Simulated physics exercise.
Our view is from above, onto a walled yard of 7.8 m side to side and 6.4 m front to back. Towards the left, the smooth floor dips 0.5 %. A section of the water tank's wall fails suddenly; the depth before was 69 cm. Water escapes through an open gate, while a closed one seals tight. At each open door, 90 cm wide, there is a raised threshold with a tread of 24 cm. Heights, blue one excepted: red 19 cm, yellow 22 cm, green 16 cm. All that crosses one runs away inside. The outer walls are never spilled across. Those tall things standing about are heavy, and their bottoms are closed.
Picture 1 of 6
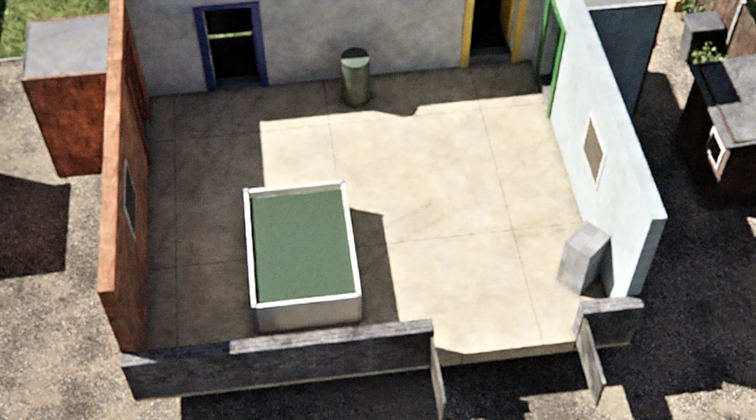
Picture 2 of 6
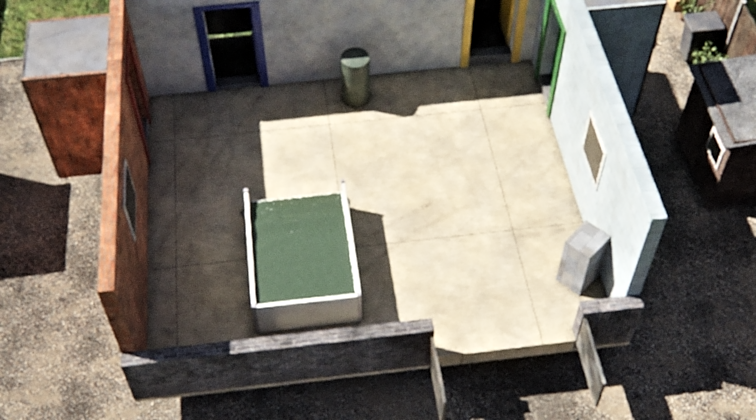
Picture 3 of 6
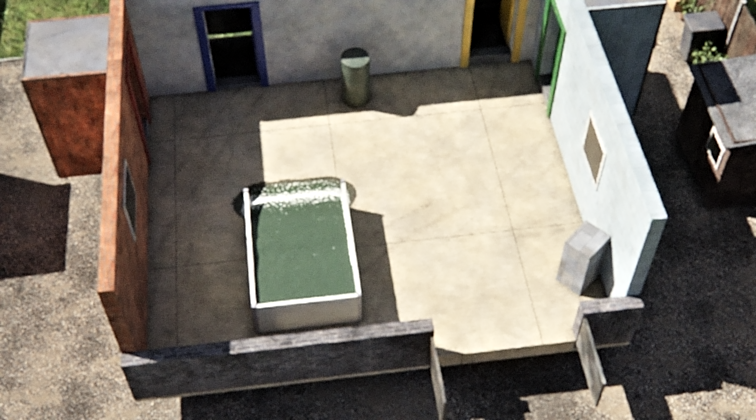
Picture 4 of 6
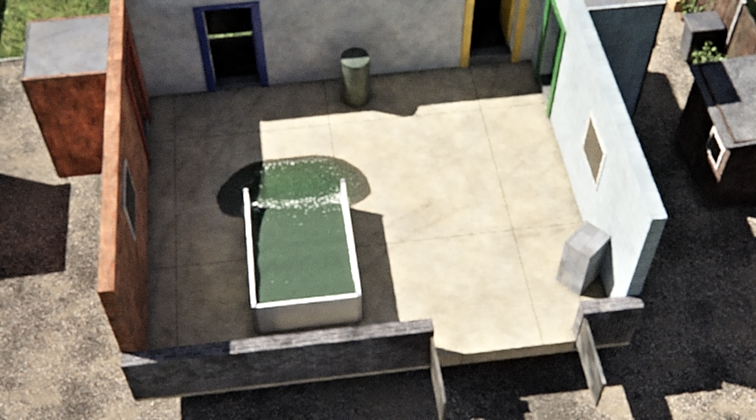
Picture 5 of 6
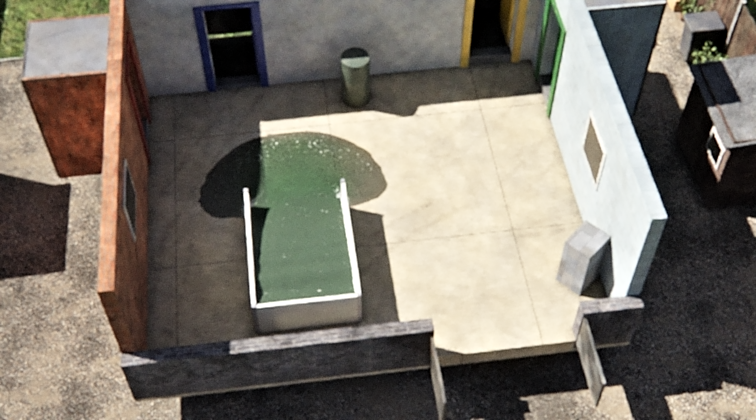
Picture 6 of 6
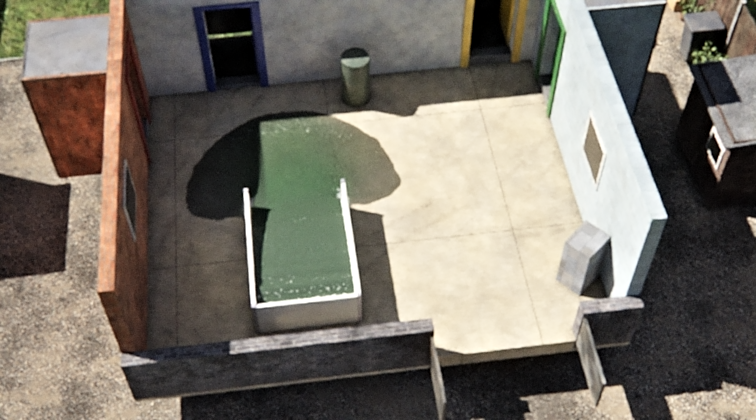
Green-tinted water pouring from the opened far side of a white-rimmed tank and fanning out across a walled yard's pale floor.
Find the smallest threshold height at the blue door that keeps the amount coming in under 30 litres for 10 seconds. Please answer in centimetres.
The smallest height is roughly 24 cm.
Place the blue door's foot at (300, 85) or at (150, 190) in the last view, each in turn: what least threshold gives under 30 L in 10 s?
Roughly 26 cm for the first and 6.5 cm for the second.
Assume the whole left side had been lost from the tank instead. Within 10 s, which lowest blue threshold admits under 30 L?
In that case about 12.0 cm.
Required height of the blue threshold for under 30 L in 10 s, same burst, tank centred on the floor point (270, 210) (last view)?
It should be around 34 cm high.
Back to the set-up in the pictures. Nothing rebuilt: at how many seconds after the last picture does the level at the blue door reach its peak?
It peaks at about 1.6 s.
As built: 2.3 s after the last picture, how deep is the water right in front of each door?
Depths in cm: Blue 25, red 20, yellow 10, green 1.
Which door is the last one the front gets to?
The green door.
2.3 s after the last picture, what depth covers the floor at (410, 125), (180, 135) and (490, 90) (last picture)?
Approx. 2 / 15 / 5 cm.
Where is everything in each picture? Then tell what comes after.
The first picture shows still water, 69 cm deep, in the water tank at (301, 244); the blue door at (233, 51) is dry.
In the second picture, the front is at a hidden place, 0.3 m from the gap on the far side; 0.4 m2 of floor is wet, 69 cm left at the back.
In the third picture, the front is at (253, 189), 0.7 m from the gap on the far side; 1.3 m2 of floor is wet, 69 cm left at the back.
In the fourth picture, the front is at (286, 161), 1.3 m from the gap on the far side; 2.8 m2 of floor is wet, 69 cm left at the back.
In the fifth picture, the front is at (265, 139), 1.9 m from the gap on the far side; 4.7 m2 of floor is wet, 68 cm left at the back.
In the sixth picture, the gap is on the far side, the front 2.5 m out at (267, 119); the back of the water tank holds 61 cm; the blue door at (233, 51), 3.5 m from the gap, is still 1.0 m from the nearest water.
Then, 0.7 s after the last picture water covers 30 % of the floor, deepest (34 cm) near (285, 86); 19 cm at the blue door, 19 litres in over its 9 cm threshold.
Then, 2.3 s after the last picture water covers 40 % of the floor, deepest (32 cm) near (159, 98); 25 cm at the blue door, 192 litres in over its 9 cm threshold.
Then, 9.3 s after the last picture water covers 95 % of the floor, deepest (12 cm) near (245, 328); 6 cm at the blue door, 305 litres in over its 9 cm threshold.
At the blue door as built, the water peaked near 29 cm, 1.5 s after the last picture.
Run again over the same 10 s with other heights there, 73 litres in over 19.5 cm, 12 litres over 26.5 cm. The limit of 30 litres is kept from about 24 cm up.
